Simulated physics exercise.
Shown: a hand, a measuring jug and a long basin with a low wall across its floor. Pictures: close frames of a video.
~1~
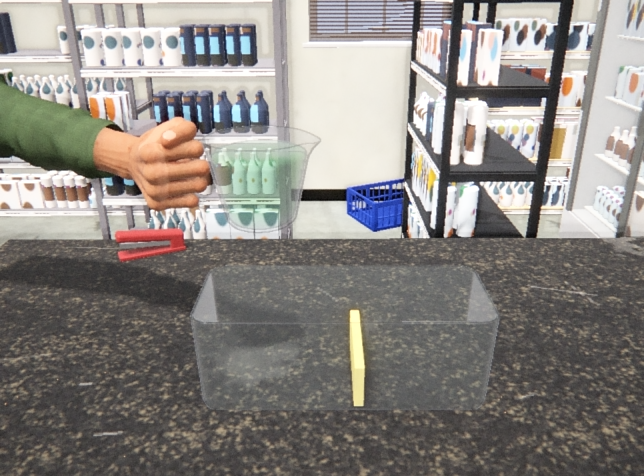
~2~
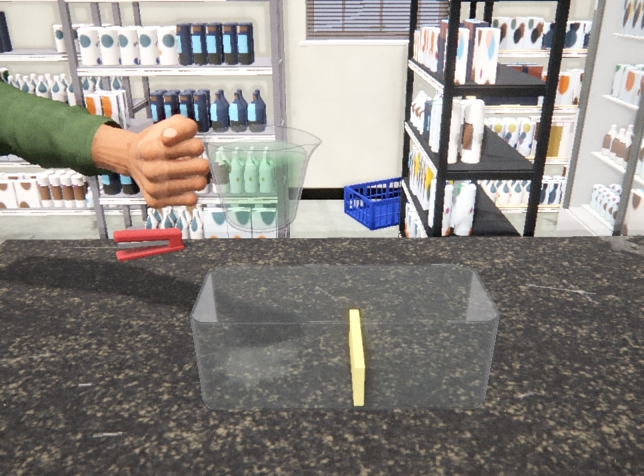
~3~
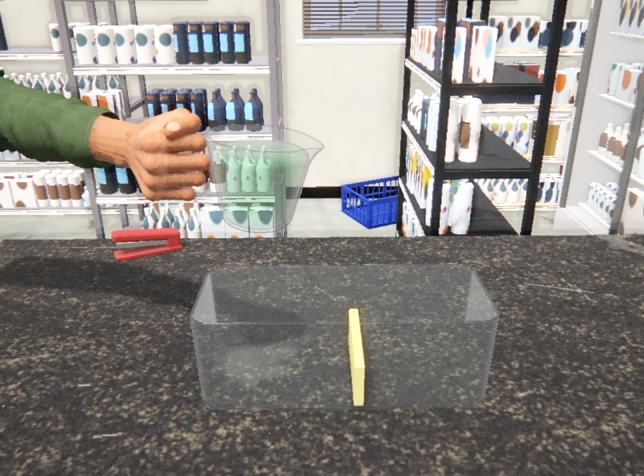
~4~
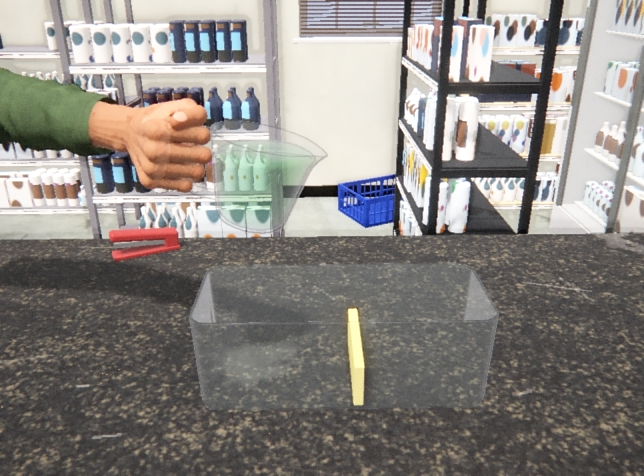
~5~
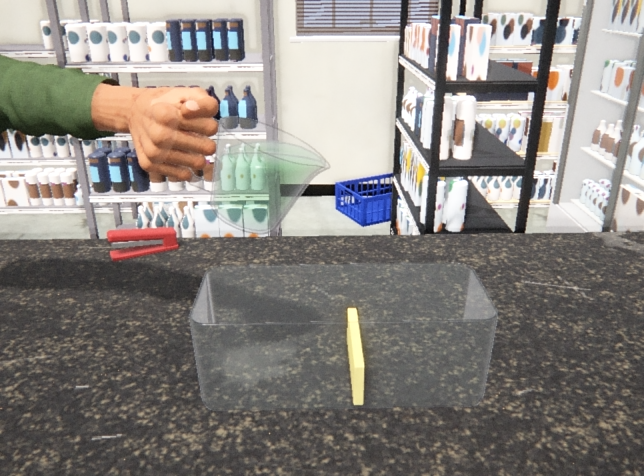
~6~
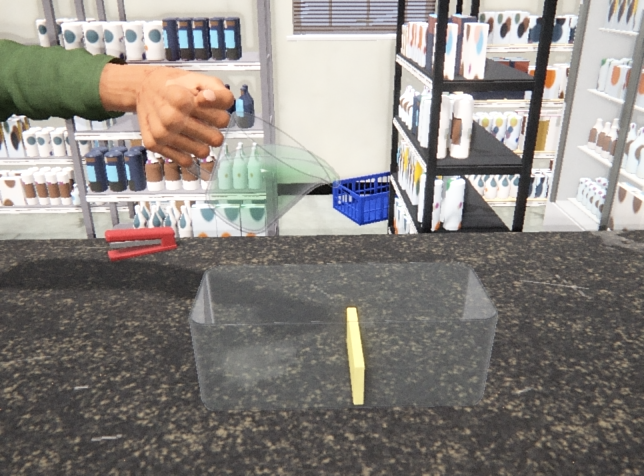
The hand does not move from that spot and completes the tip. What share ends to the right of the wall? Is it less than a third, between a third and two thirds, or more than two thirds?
I predict a middling amount ends up right of the wall, one third up to two thirds.
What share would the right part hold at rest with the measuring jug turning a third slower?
It comes to about 75 per cent.
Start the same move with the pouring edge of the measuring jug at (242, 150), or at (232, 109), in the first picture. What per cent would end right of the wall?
Roughly 5 per cent, then roughly 5 per cent.
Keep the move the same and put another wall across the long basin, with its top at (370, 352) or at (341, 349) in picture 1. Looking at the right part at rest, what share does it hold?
Record: Case 1 near 40 %, case 2 near 75 %.
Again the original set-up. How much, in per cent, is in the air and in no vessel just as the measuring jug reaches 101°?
Around 30 in a hundred.
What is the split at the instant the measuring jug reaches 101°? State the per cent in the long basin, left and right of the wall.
Left 5, right 40.
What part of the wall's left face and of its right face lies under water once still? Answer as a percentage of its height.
I get 20 % for the left and 30 % for the right.
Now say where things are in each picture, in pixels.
In the first frame, it leans 0°; its right rim is at (321, 139); the water meets the walls at (211, 150) and (309, 150); the long basin's rim runs from (201, 293) to (486, 293); the wall's top is at (357, 338).
In the second frame, it leans 2°; its right rim is at (322, 140); the water meets the walls at (211, 149) and (309, 151).
In the third frame, it leans 6°; its right rim is at (325, 145); the water meets the walls at (213, 148) and (311, 152).
In the fourth frame, it leans 13°; its right rim is at (328, 154); the water meets the walls at (217, 148) and (316, 154).
In the fifth frame, it leans 23°; its right rim is at (331, 165); the water meets the walls at (219, 153) and (326, 159).
In the sixth frame, it leans 35°; its right rim is at (332, 180); the water meets the walls at (218, 159) and (328, 170); 4 per cent is over the edge.
A moment on, the measuring jug is tipped right over and 29 per cent is still to pour, 3 is left of the wall and 38 right of it.
Next, the measuring jug is tipped right over and 0 per cent is still to pour, 40 is left of the wall and 57 right of it.
Then the measuring jug is tipped right over and 0 per cent is still to pour, 41 is left of the wall and 57 right of it.
Later the measuring jug is tipped right over and 0 per cent is still to pour, 42 is left of the wall and 57 right of it.
Finally, 42 per cent lies left of the wall, 57 right of it and 1 outside.
